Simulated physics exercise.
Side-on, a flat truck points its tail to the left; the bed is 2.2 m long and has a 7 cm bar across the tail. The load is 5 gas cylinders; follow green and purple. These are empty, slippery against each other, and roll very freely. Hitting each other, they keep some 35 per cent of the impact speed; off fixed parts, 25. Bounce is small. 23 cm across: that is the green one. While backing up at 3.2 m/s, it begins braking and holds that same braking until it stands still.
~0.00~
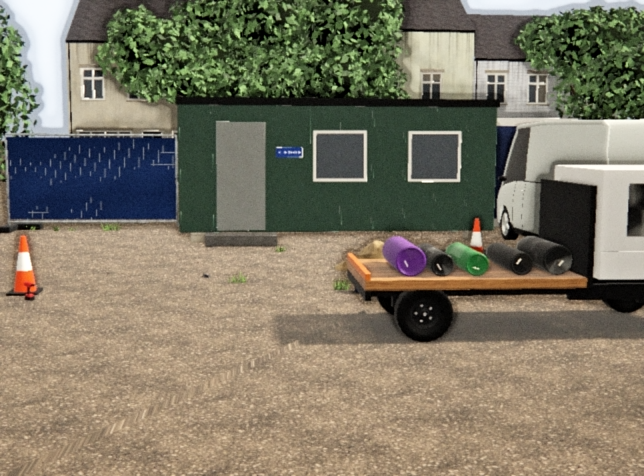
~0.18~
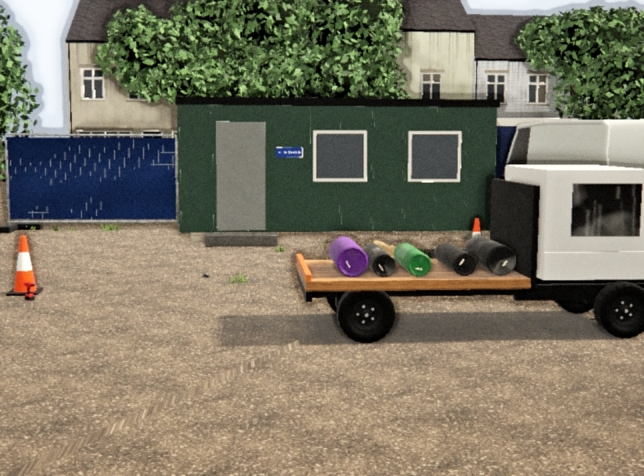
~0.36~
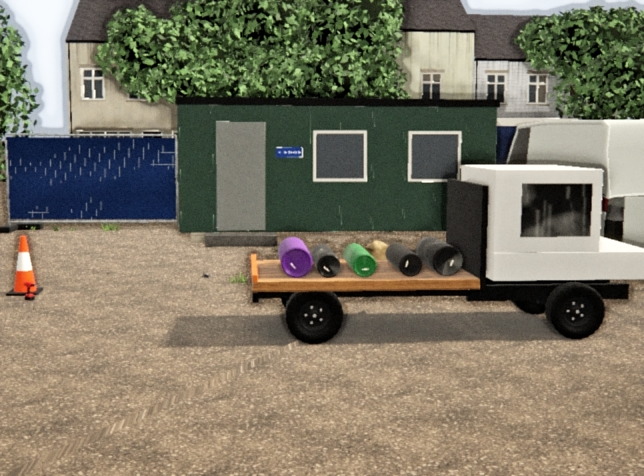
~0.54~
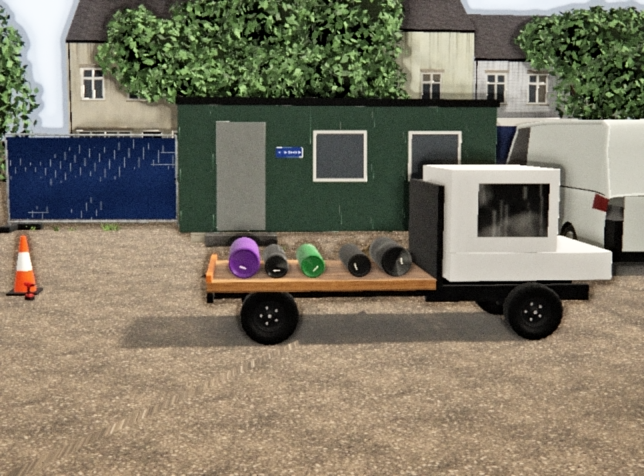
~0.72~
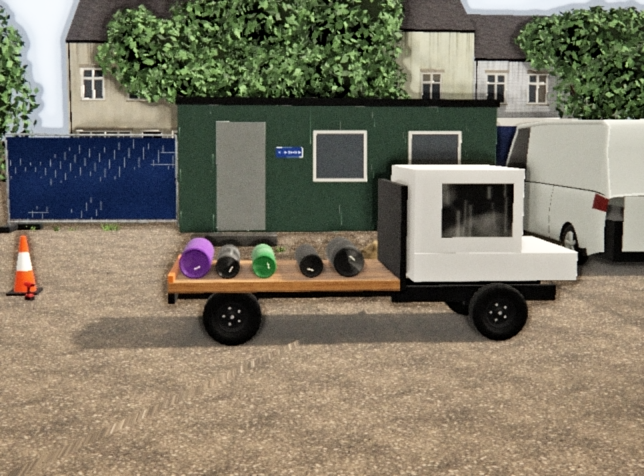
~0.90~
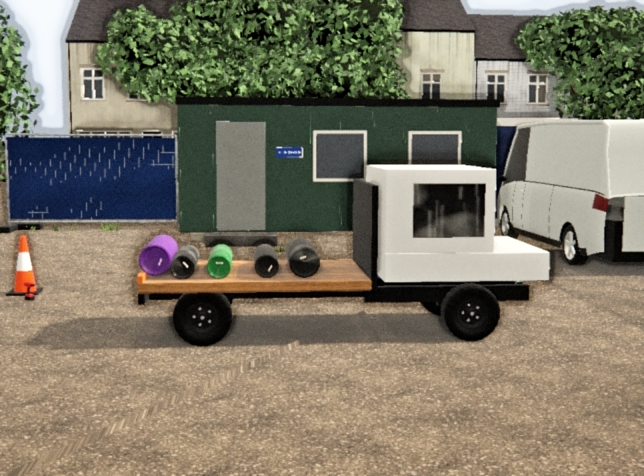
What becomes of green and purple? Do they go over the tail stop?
Outcome: Green cylinder: Safe; purple: Overboard.
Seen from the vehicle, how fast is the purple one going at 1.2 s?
Close to 0.5 m/s then.
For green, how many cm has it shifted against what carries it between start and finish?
For green, the shift is 70.
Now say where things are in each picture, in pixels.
The first picture shows green at (478, 265), purple at (412, 262); tail bar at (368, 277); speed 3.2 m/s; 5 of the 5 make up the bottom layer on the bed.
The second picture shows green at (420, 265), purple at (353, 262); tail bar at (308, 278); speed 3.0 m/s.
The third picture shows green at (365, 266), purple at (297, 263); tail bar at (255, 278); speed 2.6 m/s.
The fourth picture shows green at (313, 266), purple at (244, 263); tail bar at (209, 279); speed 2.2 m/s.
The fifth picture shows green at (264, 267), purple at (195, 264); tail bar at (171, 279); speed 1.7 m/s.
The sixth picture shows green at (219, 267), purple at (155, 261); tail bar at (140, 280); speed 1.3 m/s.
After 1.2 s, green is on the bed, 45 cm from the bar, rolling towards it; purple is on the bed, 5 cm from the bar, rolling towards it; 0 of 5 are off.
After 1.5 s, green is on the bed, 30 cm from the bar, rolling towards it; purple is going over the tail; 1 of 5 is off.
At rest (3.2 s), green is on the bed, 40 cm from the bar; purple is off the end; 1 of 5 is off.
